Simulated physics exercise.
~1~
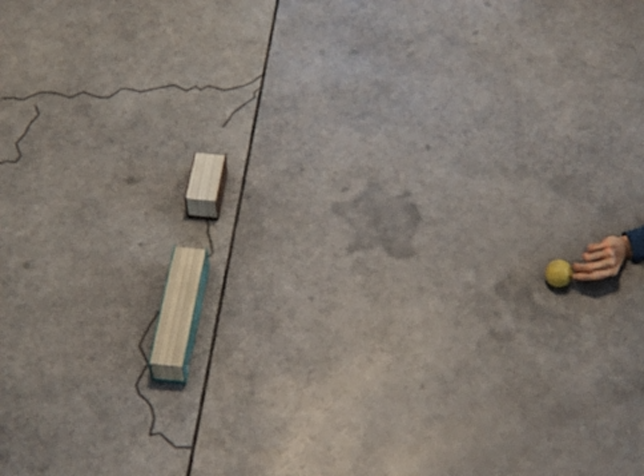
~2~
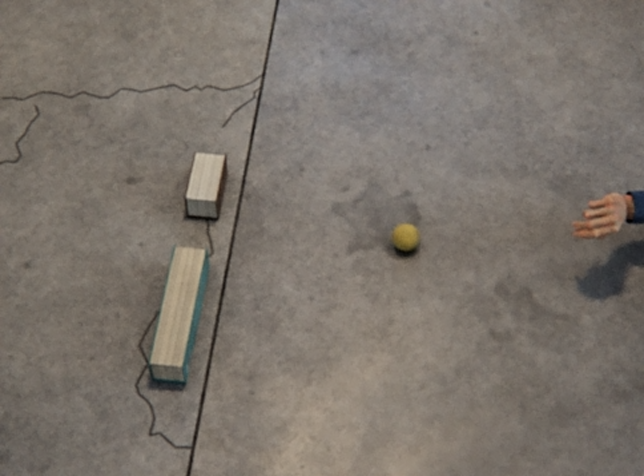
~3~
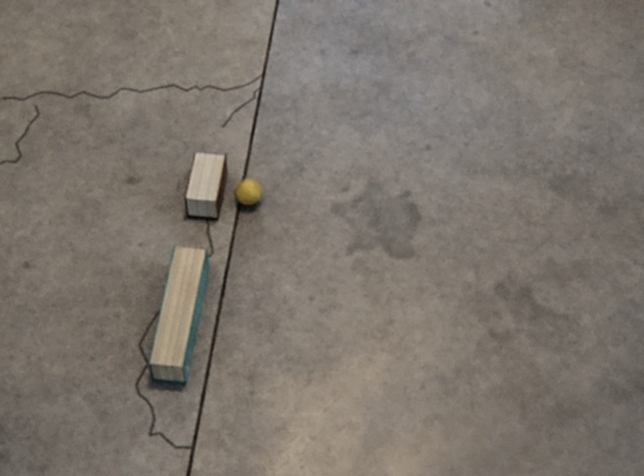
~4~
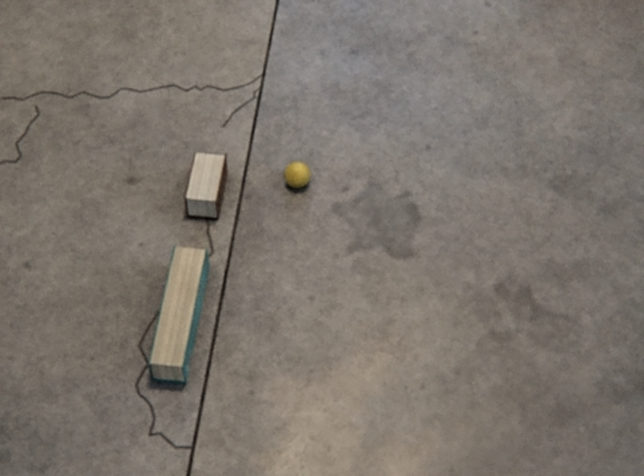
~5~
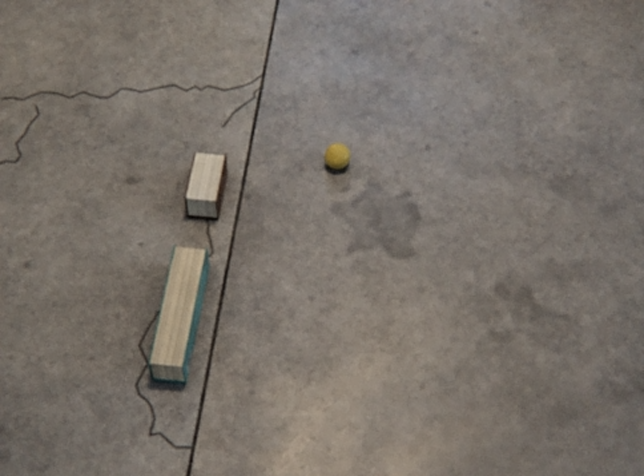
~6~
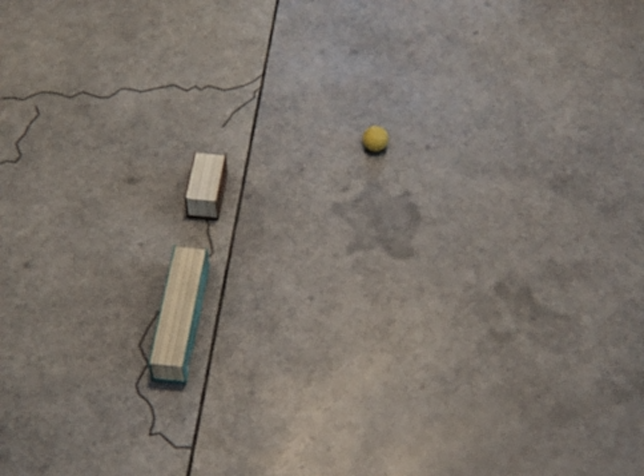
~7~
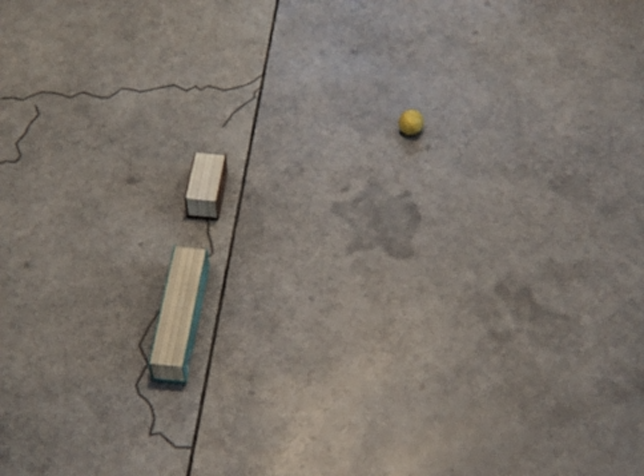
A lemon rolled left across a grey floor from someone's hand, heading toward a narrow gap between a brown book and a turquoise one, but it bounced off by the brown book and was rolling away up to the right at the end.
